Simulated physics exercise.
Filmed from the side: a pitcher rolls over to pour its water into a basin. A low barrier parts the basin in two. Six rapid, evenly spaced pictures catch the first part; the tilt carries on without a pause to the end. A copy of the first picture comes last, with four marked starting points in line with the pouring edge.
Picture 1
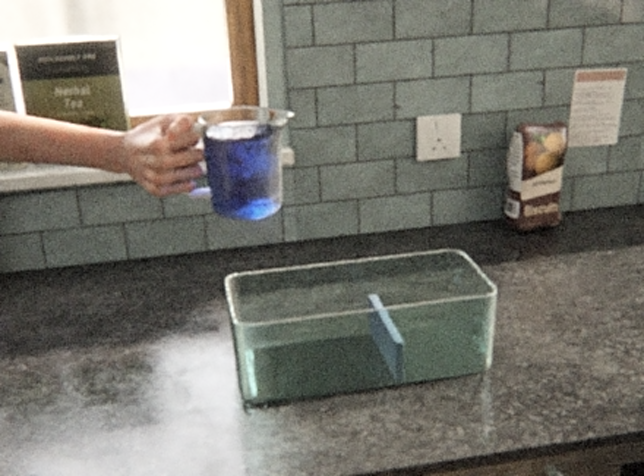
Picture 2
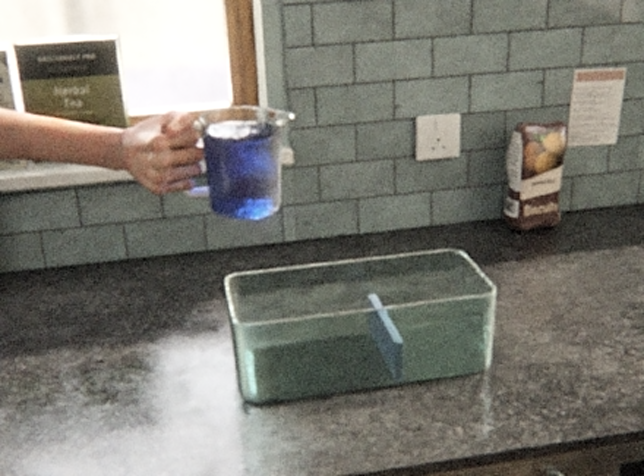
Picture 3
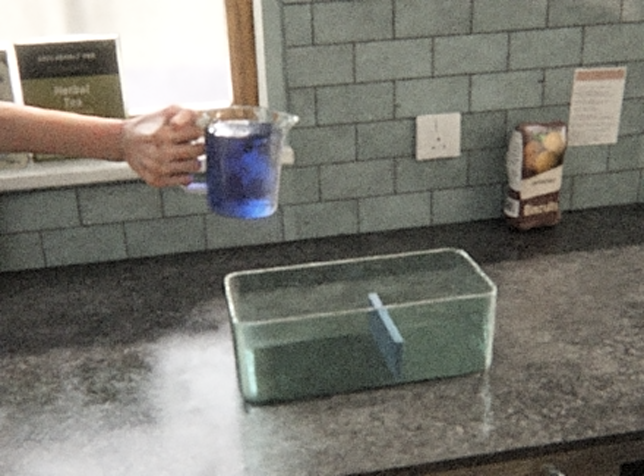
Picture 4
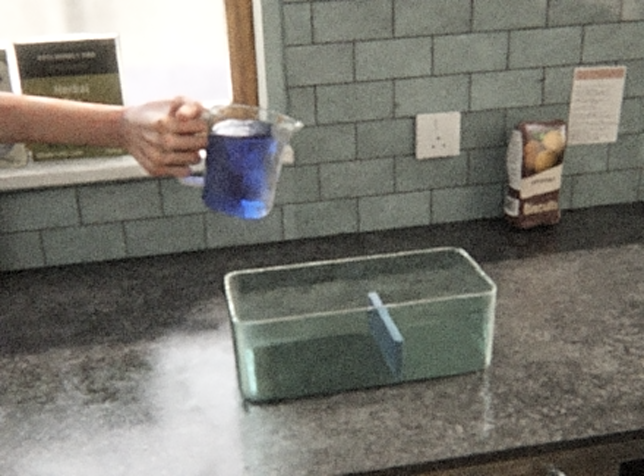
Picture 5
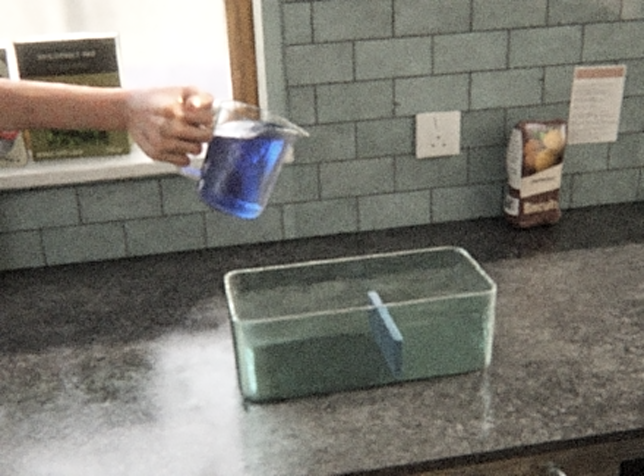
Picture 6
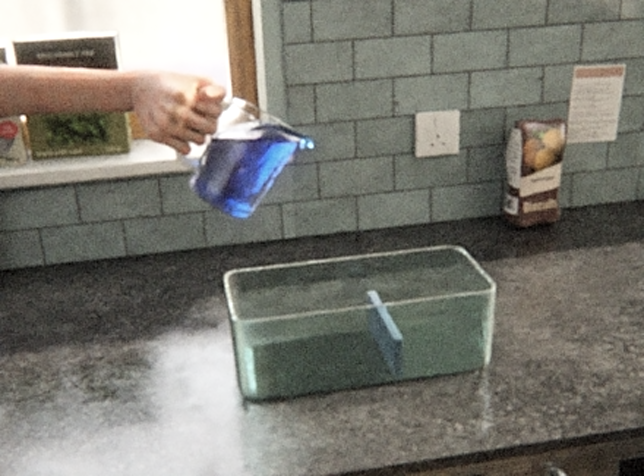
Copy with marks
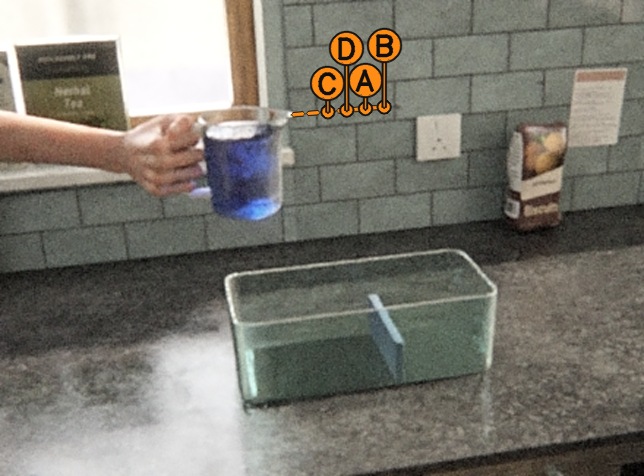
A hand held a clear pitcher of blue water above a divided glass basin on a dark countertop, keeping it nearly still, then tilted it to the right until water reached over the lip.
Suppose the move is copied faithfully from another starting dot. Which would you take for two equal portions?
Dot C does it best.
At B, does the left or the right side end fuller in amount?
The right side.
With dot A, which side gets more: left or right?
The right side.
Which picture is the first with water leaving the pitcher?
In picture 6.
On the marked copy, A at (365, 108); B at (384, 107); C at (327, 111); D at (346, 110).
Choosing A, about 6 % ends left of the wall and 90 % right of it; 4 % is lost outside.
Choosing B, about 18 % ends left of the wall and 75 % right of it; 7 % is lost outside.
Choosing C, about 52 % ends left of the wall and 45 % right of it; 3 % is lost outside.
Choosing D, about 18 % ends left of the wall and 79 % right of it; 3 % is lost outside.
